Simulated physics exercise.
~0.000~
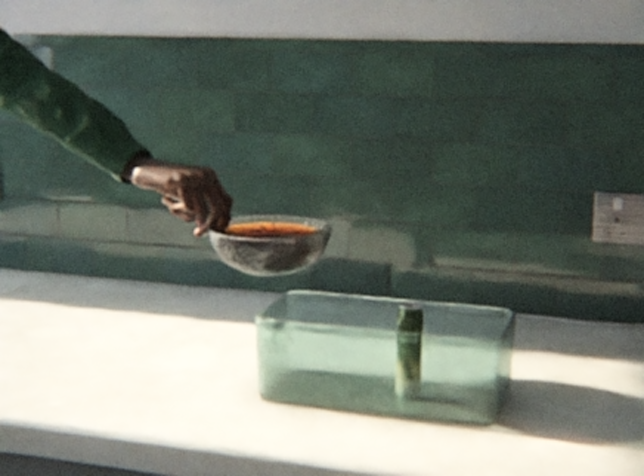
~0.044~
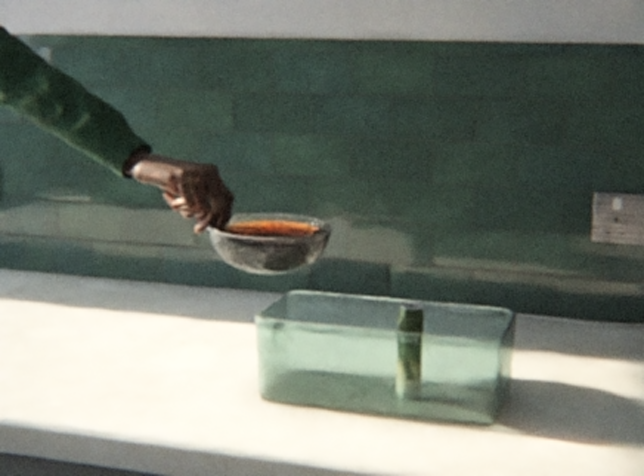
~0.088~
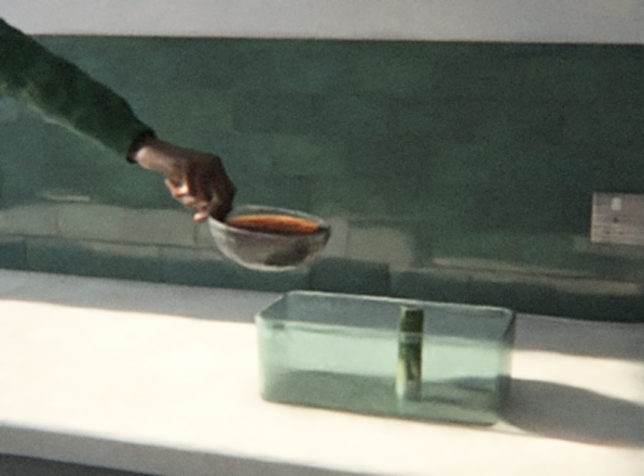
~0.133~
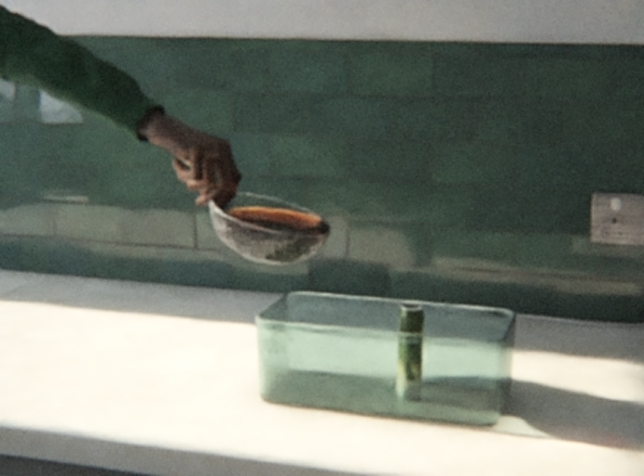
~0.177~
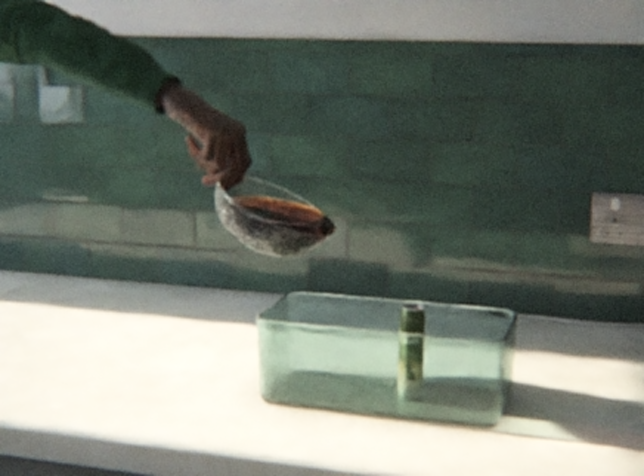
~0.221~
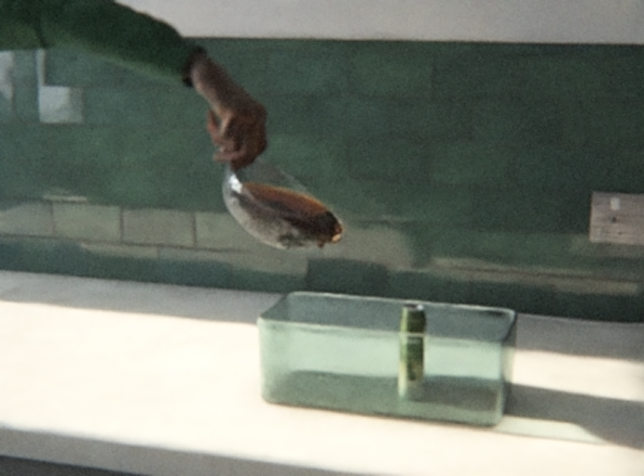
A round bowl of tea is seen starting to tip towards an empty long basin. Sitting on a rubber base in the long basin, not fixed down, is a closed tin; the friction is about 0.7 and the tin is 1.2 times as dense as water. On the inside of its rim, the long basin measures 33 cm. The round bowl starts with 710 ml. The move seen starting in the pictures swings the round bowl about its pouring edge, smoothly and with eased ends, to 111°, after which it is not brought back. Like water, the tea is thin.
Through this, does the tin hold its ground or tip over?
Bet it can't stay vertical.
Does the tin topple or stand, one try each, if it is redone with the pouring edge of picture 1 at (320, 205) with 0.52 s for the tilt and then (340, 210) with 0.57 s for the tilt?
Try 1: Still standing; try 2: Still standing.
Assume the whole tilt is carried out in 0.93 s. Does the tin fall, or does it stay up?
Then it holds its balance.
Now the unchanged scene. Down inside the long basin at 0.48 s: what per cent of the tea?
26 %, give or take.
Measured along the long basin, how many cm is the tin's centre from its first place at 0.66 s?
The tin has gone some 1 cm.
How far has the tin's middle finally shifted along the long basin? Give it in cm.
Roughly 6.5 cm.
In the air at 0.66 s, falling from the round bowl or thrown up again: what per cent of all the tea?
About 3 per cent.
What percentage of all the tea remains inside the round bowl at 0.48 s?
Around 5 percent.
After 0.48 s the tilt is 104° and 5 per cent is still to pour; the tin stands where it began.
After 0.66 s the tilt is 111° and 0 per cent is still to pour; the tin leans 11°.
After 0.86 s the tilt is 111° and 0 per cent is still to pour; the tin leans 26°.
After 1.07 s the tilt is 111° and 0 per cent is still to pour; the tin lies on its side.
In the end the tin lies on its side.
